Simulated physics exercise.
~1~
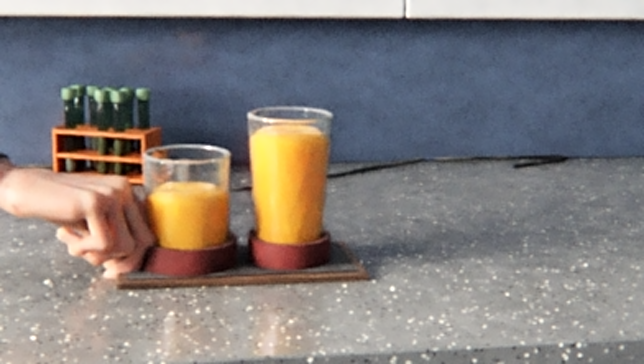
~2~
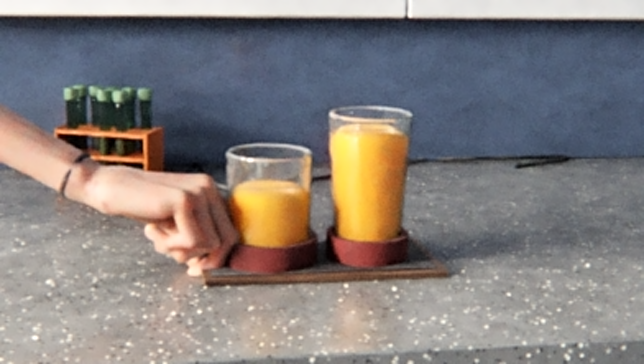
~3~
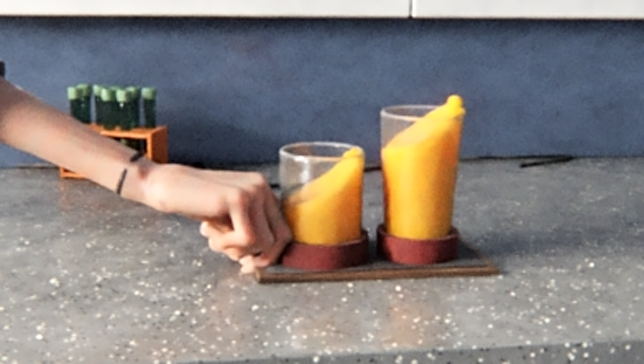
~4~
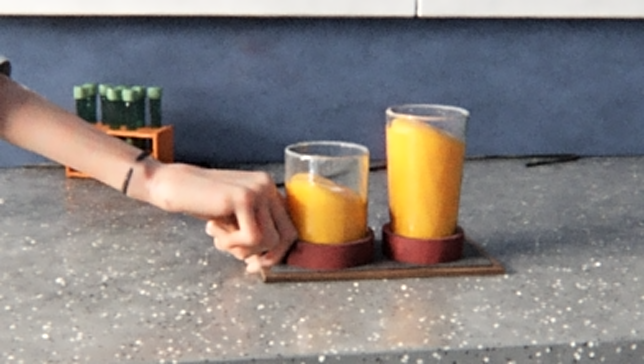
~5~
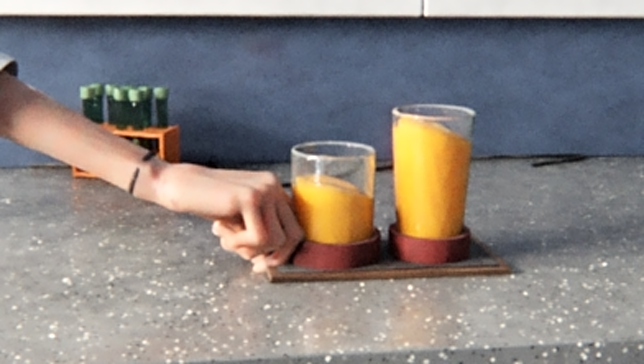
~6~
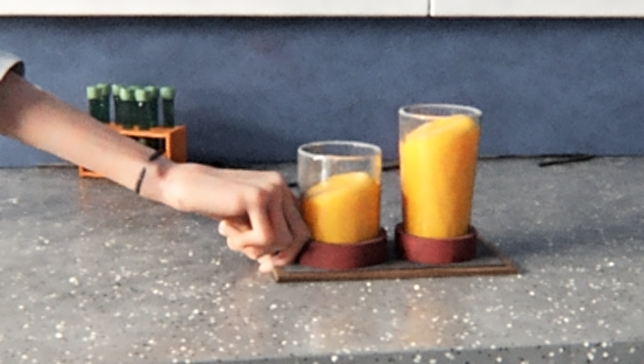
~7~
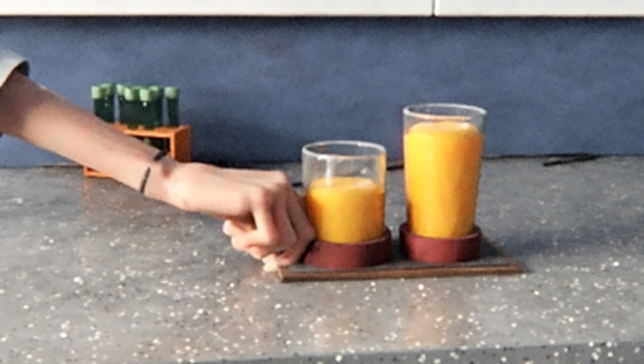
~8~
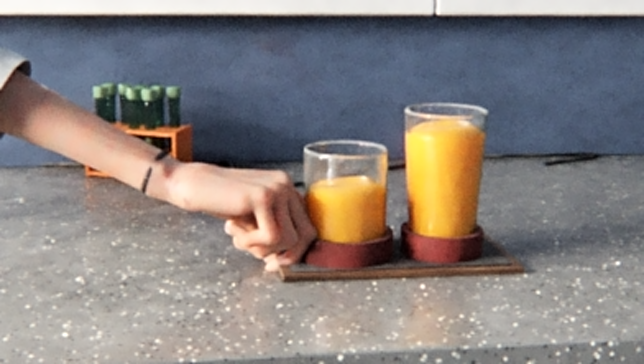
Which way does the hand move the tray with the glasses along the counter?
The hand moves the tray to the right along the counter.
